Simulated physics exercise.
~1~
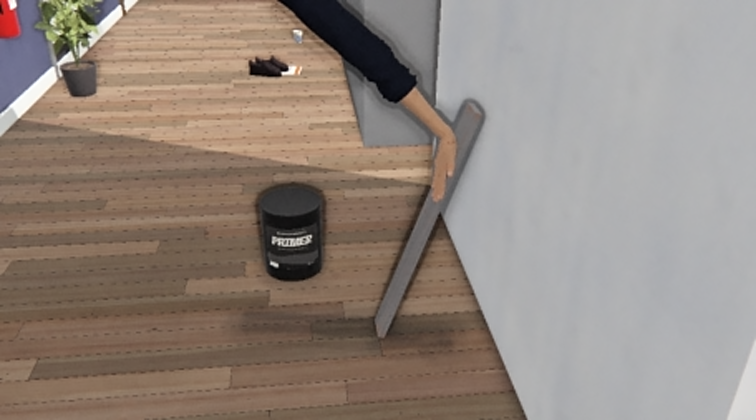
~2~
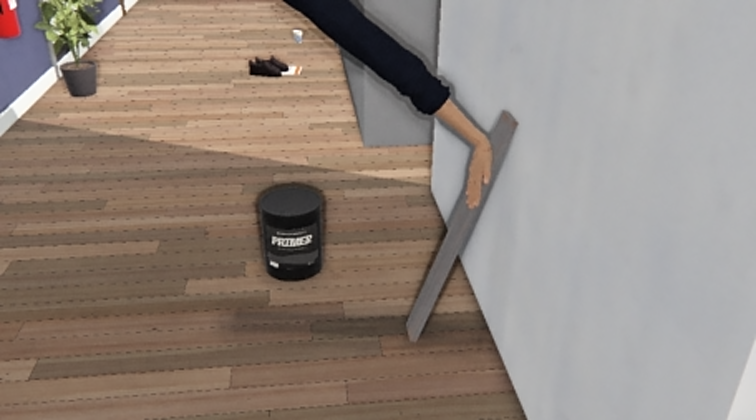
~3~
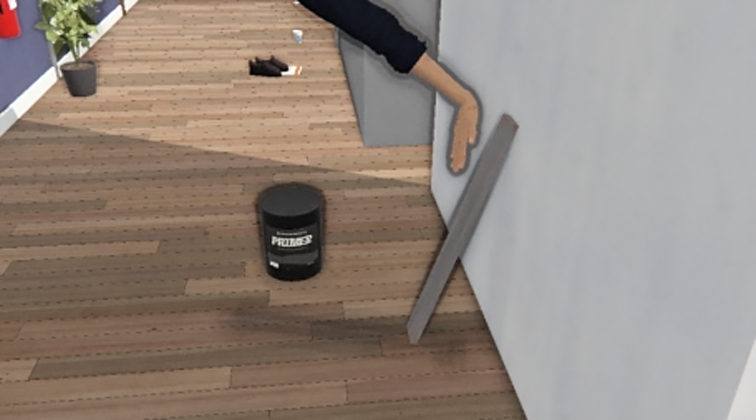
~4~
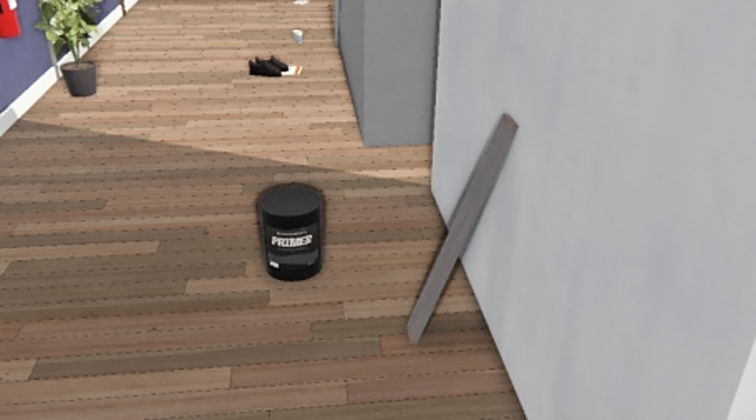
A hand held a long grey plank near a pale wall, moved it slightly right to lean there, then let go and drew away. The plank stayed leaning by itself, and the black pail of primer nearby never moved.
